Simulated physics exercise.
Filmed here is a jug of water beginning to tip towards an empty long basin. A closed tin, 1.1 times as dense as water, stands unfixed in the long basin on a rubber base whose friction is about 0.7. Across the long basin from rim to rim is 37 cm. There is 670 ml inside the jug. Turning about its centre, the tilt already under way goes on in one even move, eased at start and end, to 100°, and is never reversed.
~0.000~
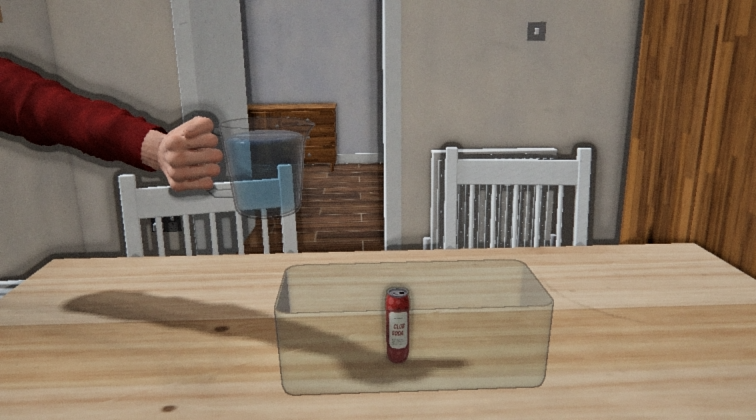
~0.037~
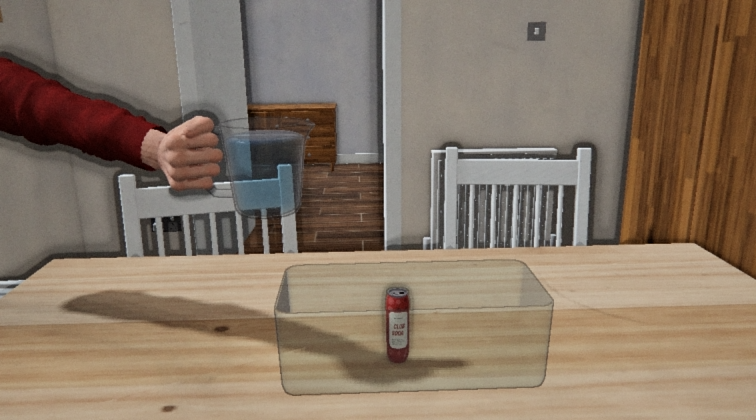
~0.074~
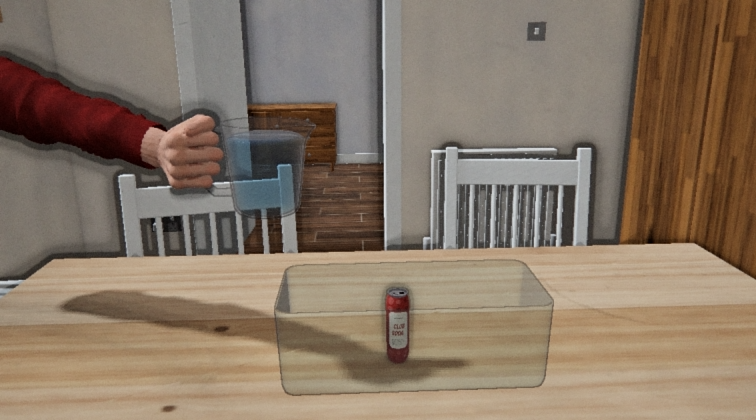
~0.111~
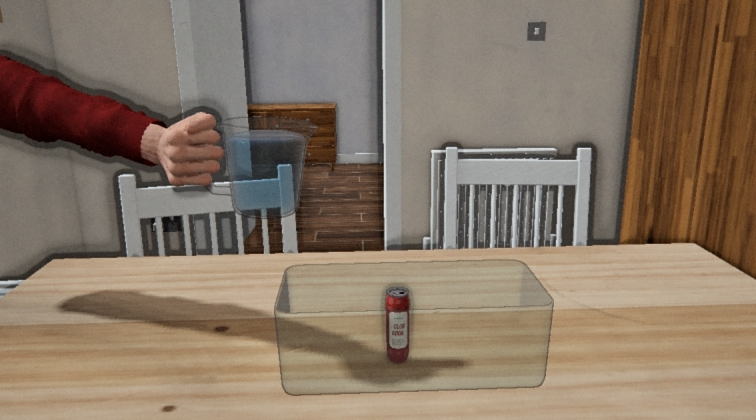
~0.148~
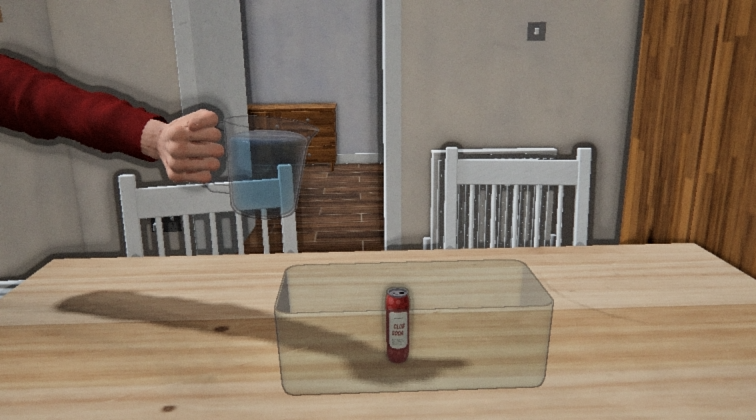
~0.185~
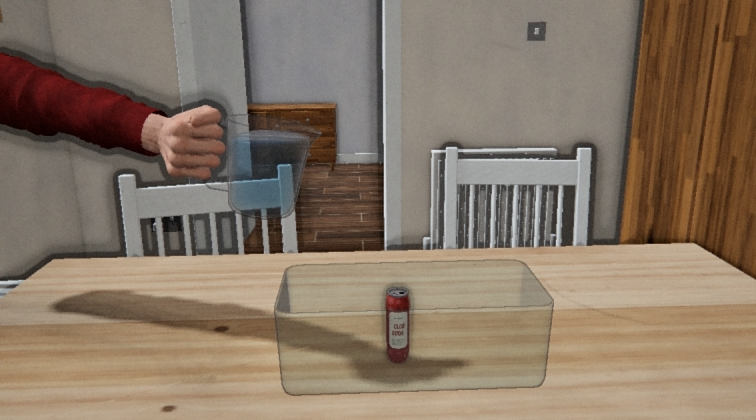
A red-sleeved arm reaches in from the left with a closed fist beside a clear jug of bluish water, in a room seen from across a pale wooden table. On the table sits a long, transparent basin with a red tin upright at it, and white chairs stand behind, near grey walls and brown wood panelling. The jug tilts very slightly rightward, while everything else and the camera stay still.
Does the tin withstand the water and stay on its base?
No, it is knocked over.
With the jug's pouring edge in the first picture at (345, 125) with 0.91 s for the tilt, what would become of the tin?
Then it stays on its base.
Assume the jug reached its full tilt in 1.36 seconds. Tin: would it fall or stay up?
The tin tumbles.
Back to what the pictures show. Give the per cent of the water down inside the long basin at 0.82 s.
46 per cent, give or take a little.
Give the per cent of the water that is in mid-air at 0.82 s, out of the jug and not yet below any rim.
In-air share: About 26 %.
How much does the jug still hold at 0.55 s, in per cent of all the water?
Roughly 78 per cent.
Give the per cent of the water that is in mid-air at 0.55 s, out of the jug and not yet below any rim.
Roughly 20 %.
After 0.55 s the tilt is 66° and 79 per cent is still to pour; the tin stands where it began.
After 0.82 s the tilt is 98° and 27 per cent is still to pour; the tin stands 1 cm from where it began.
After 1.10 s the tilt is 100° and 3 per cent is still to pour; the tin lies on its side.
After 1.41 s the tilt is 100° and 0 per cent is still to pour; the tin lies on its side.
In the end the tin lies on its side.
